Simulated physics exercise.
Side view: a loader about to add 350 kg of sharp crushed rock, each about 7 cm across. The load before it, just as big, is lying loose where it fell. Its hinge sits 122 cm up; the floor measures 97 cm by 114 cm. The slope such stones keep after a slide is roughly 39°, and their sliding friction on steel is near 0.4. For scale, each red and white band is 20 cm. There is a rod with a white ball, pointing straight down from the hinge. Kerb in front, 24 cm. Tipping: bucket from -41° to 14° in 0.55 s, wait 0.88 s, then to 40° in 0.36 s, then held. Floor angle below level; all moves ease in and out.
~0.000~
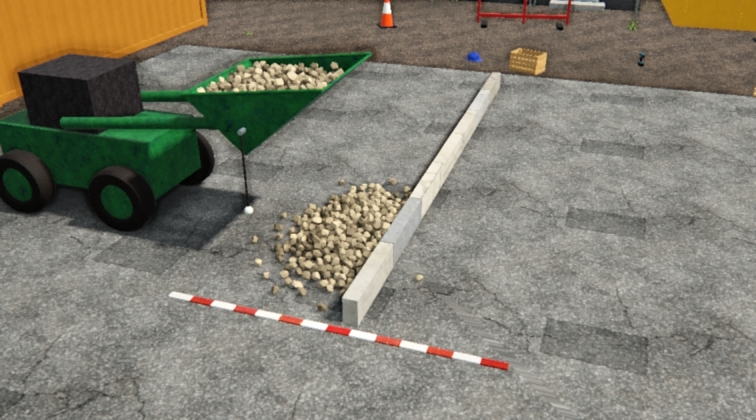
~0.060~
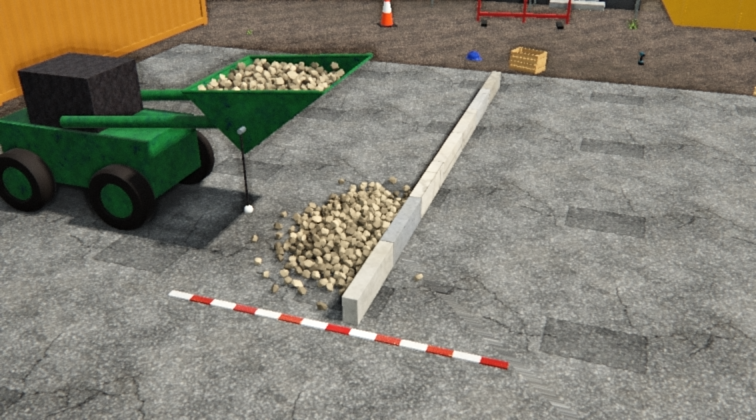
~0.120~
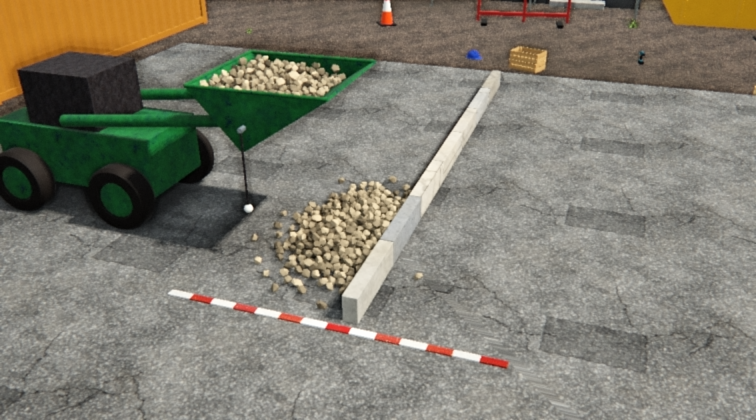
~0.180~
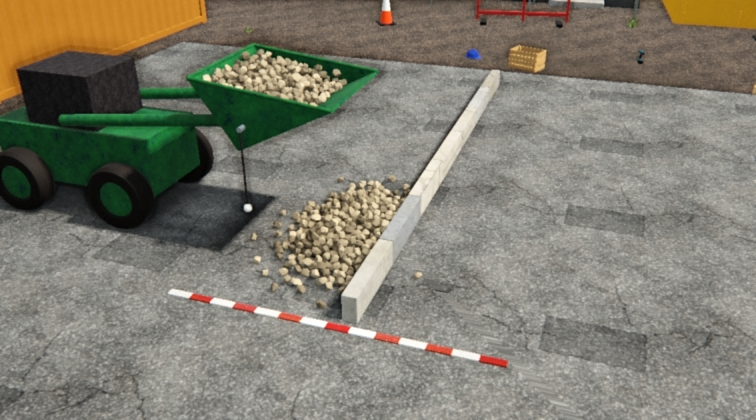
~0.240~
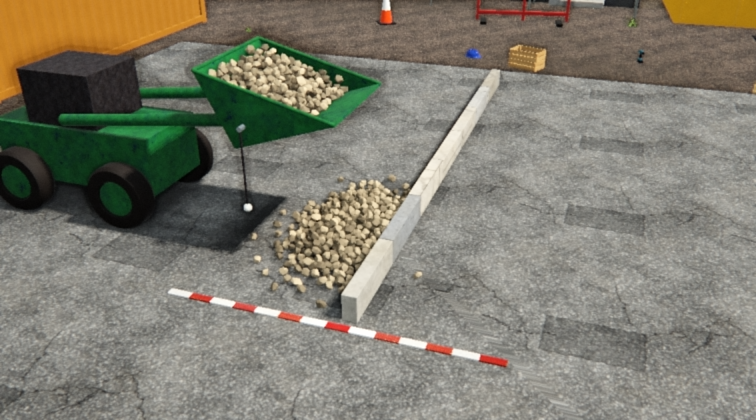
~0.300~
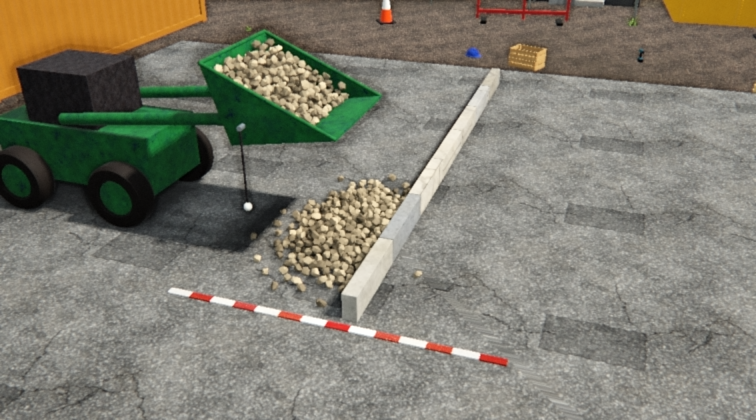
The footage shows a green loader standing on grey paving beside a pile of pale stones against a low kerb, as its raised, stone-filled bucket tilts forward, the right-hand lip lowering and the rear edge rising.
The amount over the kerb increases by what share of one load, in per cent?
By about 5 per cent of a load.
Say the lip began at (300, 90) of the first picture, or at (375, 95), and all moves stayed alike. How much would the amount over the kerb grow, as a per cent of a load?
Around 0 and 65 percent respectively.
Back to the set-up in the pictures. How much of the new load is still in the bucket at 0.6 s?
Reading: Near 100 % of the load.
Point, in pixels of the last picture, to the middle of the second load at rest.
Around (363, 213) in the last picture.
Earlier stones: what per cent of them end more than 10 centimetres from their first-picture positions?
0 %.
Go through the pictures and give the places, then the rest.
In the first frame, lip at (322, 91), floor tilted -41°, highest stones at (297, 70). The earlier load is highest near (356, 209), 28 cm above ground level, 100 % on this side of the kerb.
In the second frame, lip at (324, 93), floor tilted -39°, highest stones at (284, 69); the stones move at 0.2 m/s on average.
In the third frame, lip at (327, 100), floor tilted -34°, highest stones at (265, 65); the stones move at 0.4 m/s on average.
In the fourth frame, the bucket is at -27°, its lip at (331, 112); the top of the load is at (258, 60); the stones move at 0.5 m/s on average.
In the fifth frame, lip at (335, 126), floor tilted -19°, highest stones at (258, 54); the stones move at 0.6 m/s on average.
In the sixth frame, lip at (336, 140), floor tilted -10°, highest stones at (259, 51); the stones move at 0.6 m/s on average.
After 0.4 s the floor is at 5°; in per cent of one load, 100 in the bucket, 100 on this side of the kerb; the foremost stones are at (391, 237).
After 0.6 s the floor is at 14°; in per cent of one load, 100 in the bucket, 100 on this side of the kerb; the foremost stones are at (392, 235).
After 2.2 s the floor is at 40°; in per cent of one load, 26 in the bucket, 170 on this side of the kerb, 3 over the kerb; the foremost stones are at (463, 237).
After 4.8 s the floor is at 40°; in per cent of one load, 0 in the bucket, 195 on this side of the kerb, 5 over the kerb; the foremost stones are at (466, 250). Net gain over the kerb, 5.
